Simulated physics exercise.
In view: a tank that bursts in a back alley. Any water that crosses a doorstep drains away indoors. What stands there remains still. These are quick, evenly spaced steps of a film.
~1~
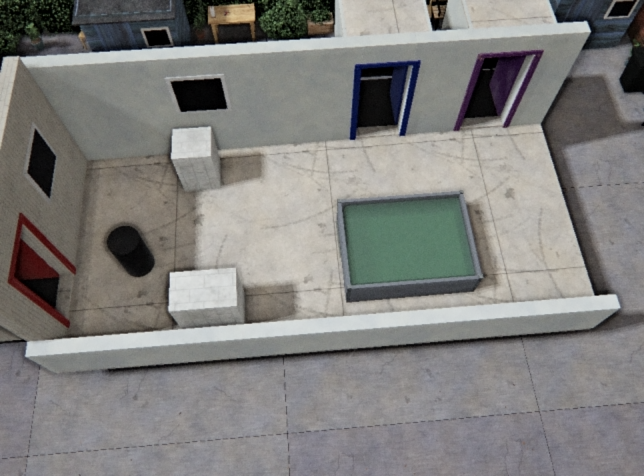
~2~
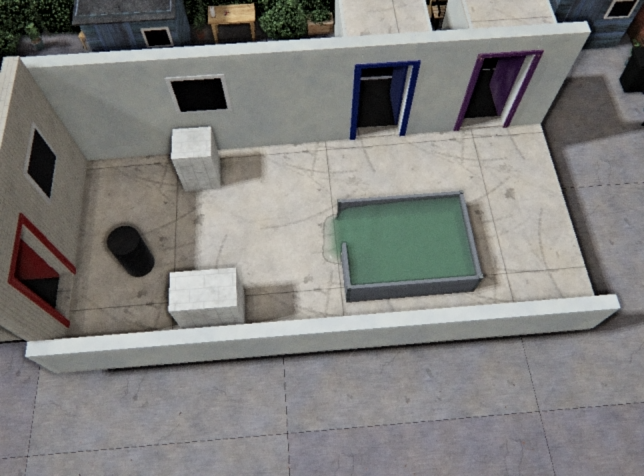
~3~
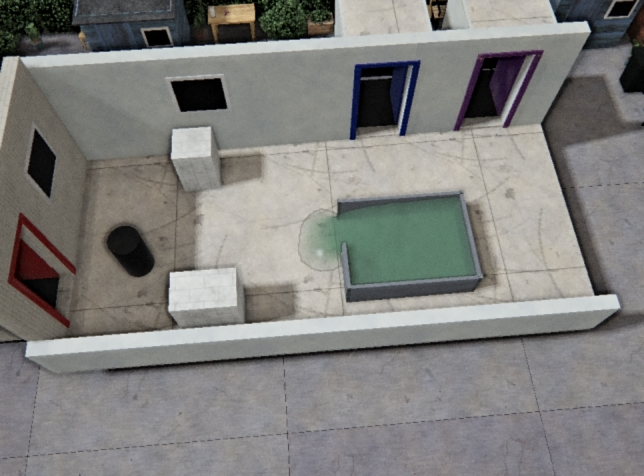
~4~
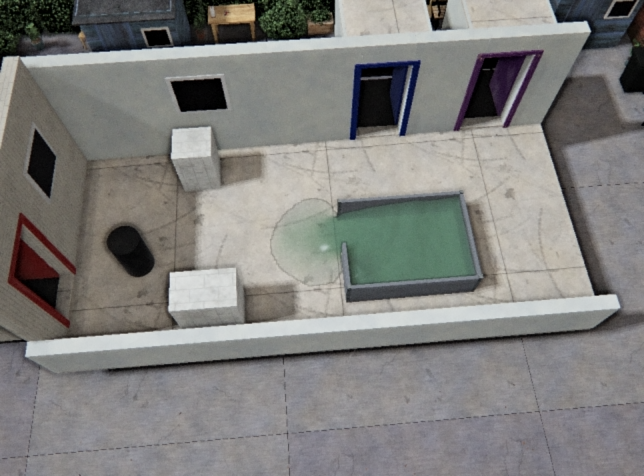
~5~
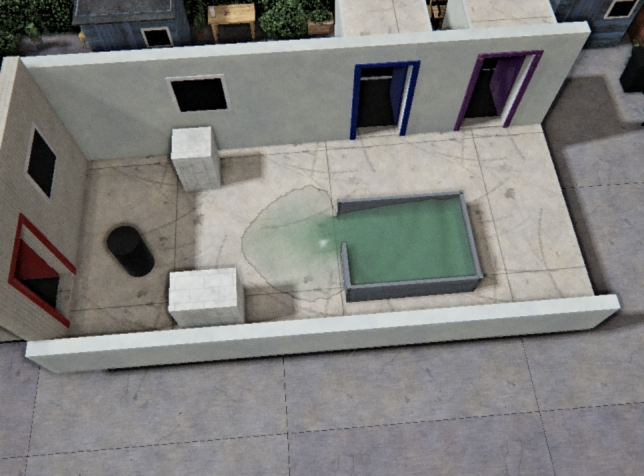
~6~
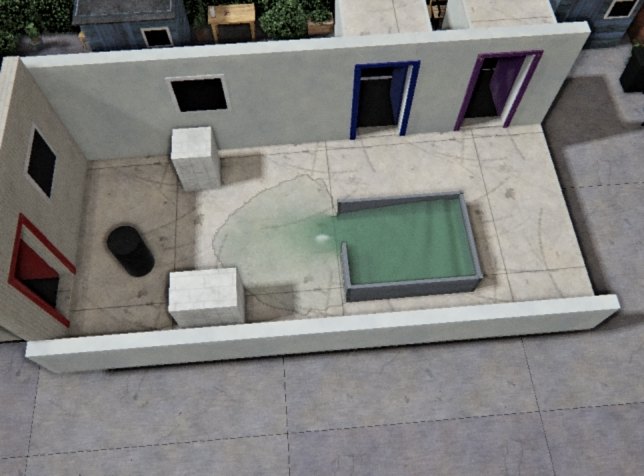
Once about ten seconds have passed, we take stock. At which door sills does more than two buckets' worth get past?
Purple door: Up to two buckets, red door: Above two buckets, blue door: Up to two buckets.
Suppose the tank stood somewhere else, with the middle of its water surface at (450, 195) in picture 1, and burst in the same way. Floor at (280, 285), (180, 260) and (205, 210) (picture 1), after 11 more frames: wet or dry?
Taking them in the order asked: Inundated, then inundated, then inundated.
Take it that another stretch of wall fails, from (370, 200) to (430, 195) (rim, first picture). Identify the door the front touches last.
Answer: The one in red.
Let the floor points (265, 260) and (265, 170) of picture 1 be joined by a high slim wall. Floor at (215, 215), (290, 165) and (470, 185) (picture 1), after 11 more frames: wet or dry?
Reading them off in sequence: Spared, swamped, spared.
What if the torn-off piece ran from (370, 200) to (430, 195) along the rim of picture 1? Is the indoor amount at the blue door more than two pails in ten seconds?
Blue door: Exceeds it.
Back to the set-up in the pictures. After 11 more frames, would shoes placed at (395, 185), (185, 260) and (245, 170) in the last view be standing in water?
First spot not wet, second soaked, third soaked.
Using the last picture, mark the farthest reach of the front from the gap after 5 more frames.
The farthest wet point should be near (117, 238).
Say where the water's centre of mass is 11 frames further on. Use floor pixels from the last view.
Centre of the water: Near (323, 247).
A moment on, water covers 30 % of the floor; the purple door not reached, the red door not reached, the blue door not reached.
Next, water covers 45 % of the floor; the purple door not reached, the red door wet at the sill, nothing in, the blue door not reached.
Then, water covers 50 % of the floor; the purple door not reached, the red door over two buckets in, the blue door not reached.
Later, water covers 60 % of the floor; the purple door not reached, the red door far over two buckets in, the blue door wet at the sill, nothing in.
In the end, water covers 65 % of the floor; the purple door not reached, the red door far over two buckets in, the blue door wet at the sill, nothing in.
